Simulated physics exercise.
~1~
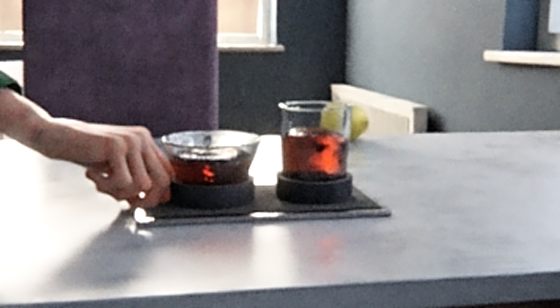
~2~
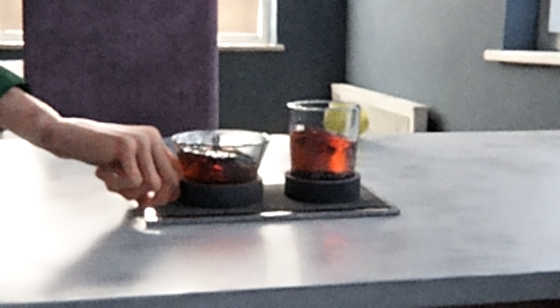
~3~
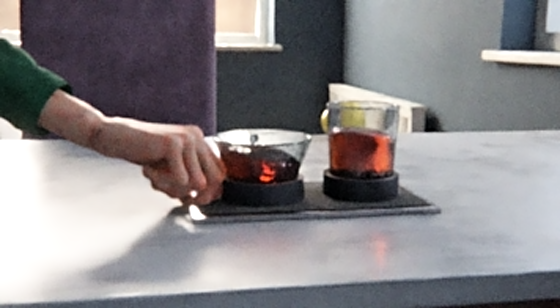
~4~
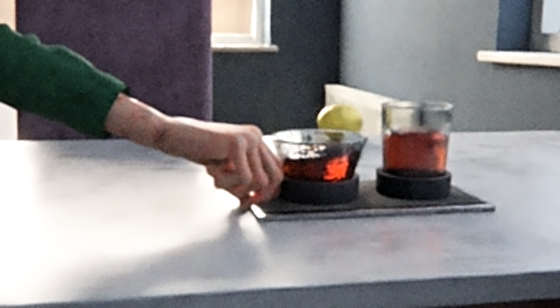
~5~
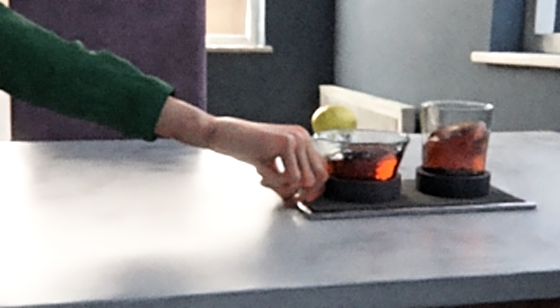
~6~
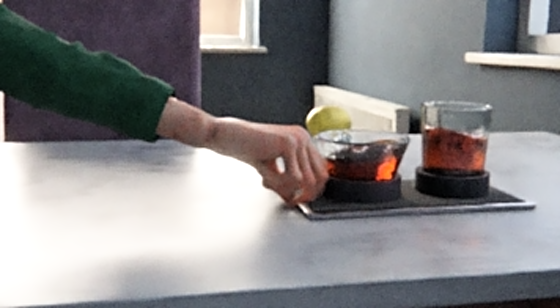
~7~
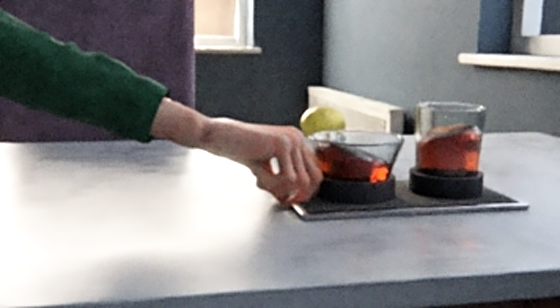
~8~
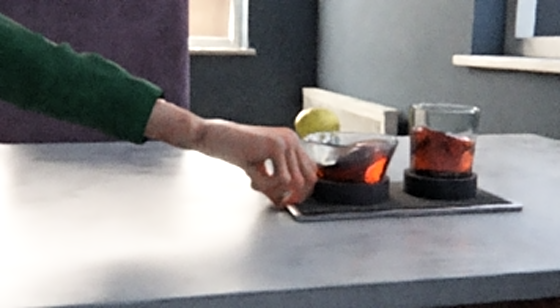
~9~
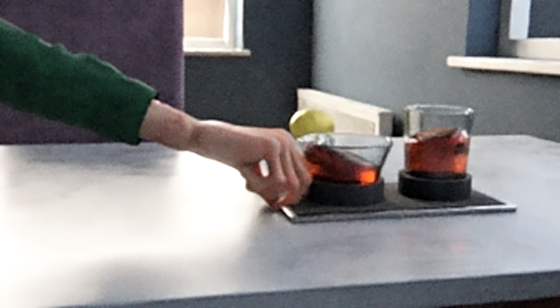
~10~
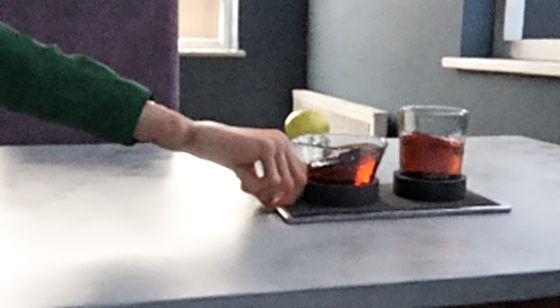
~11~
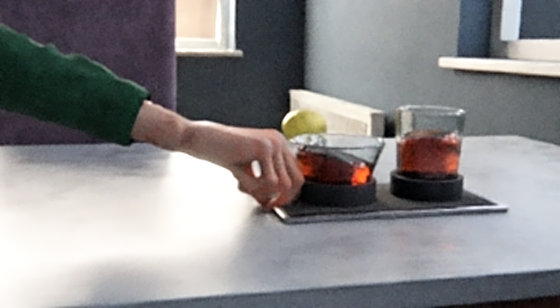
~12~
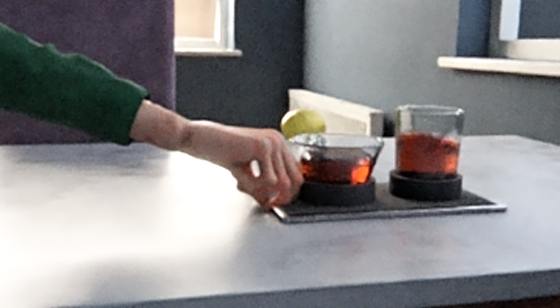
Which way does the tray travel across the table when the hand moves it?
The tray travels to the right.
